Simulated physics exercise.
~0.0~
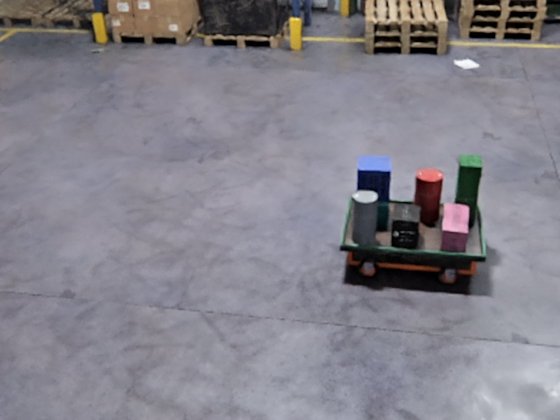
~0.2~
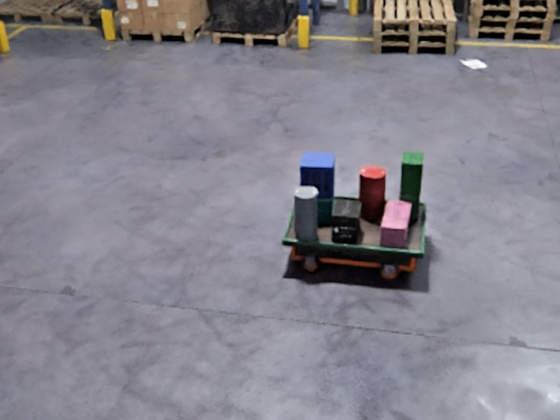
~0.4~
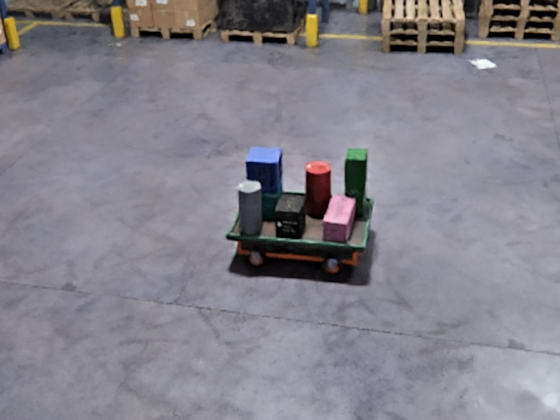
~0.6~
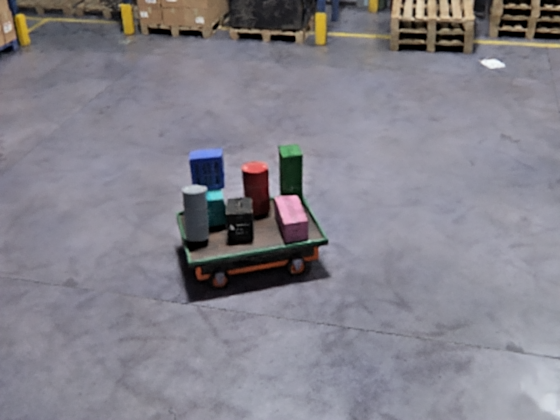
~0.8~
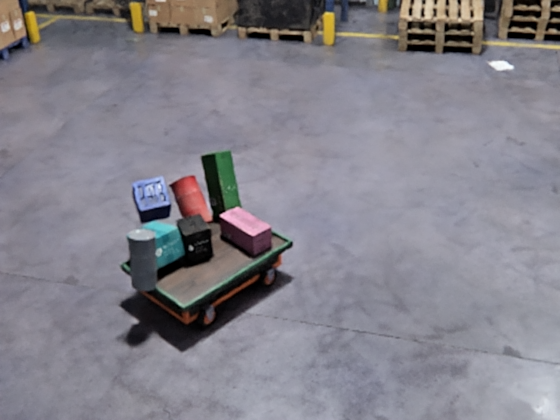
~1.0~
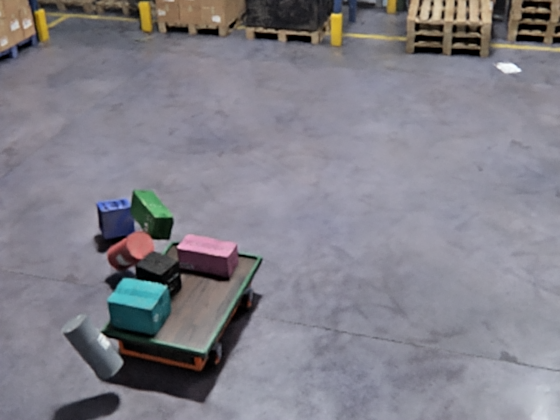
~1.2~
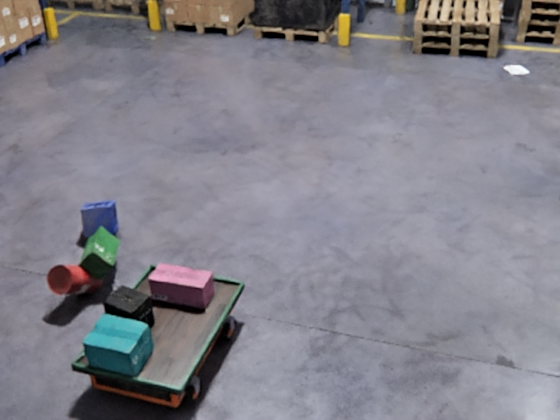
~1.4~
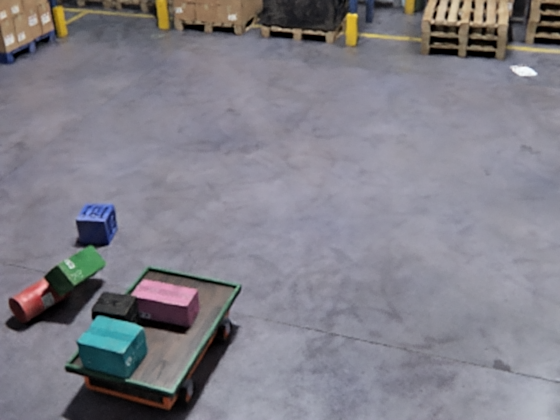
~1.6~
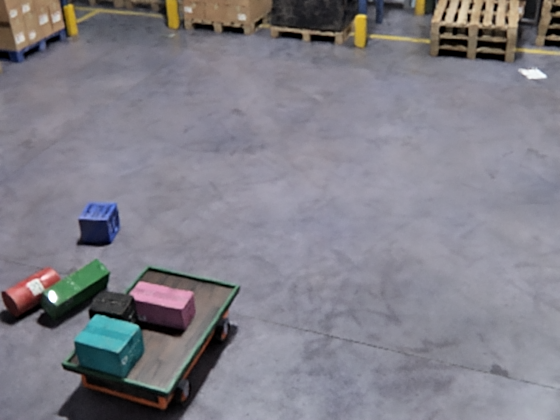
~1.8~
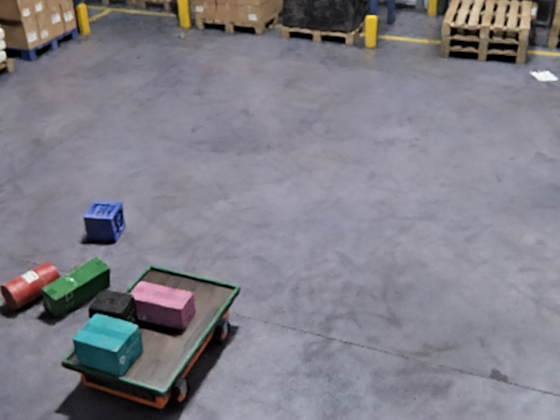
A green-rimmed flat cart carries seven objects leftward across a grey warehouse floor, seen from above, with pallets and yellow posts along the far edge. Blue, turquoise, black and pink boxes share the deck with a tall green box and red and grey canisters. The cart swings toward the viewer, and the upright pieces lean. The blue box, red canister, green box and grey canister spill off the left side, the grey one leaving view. The cart stops at lower left, still holding the turquoise, black and pink boxes, while the red canister and green box lie beside it near the blue box.
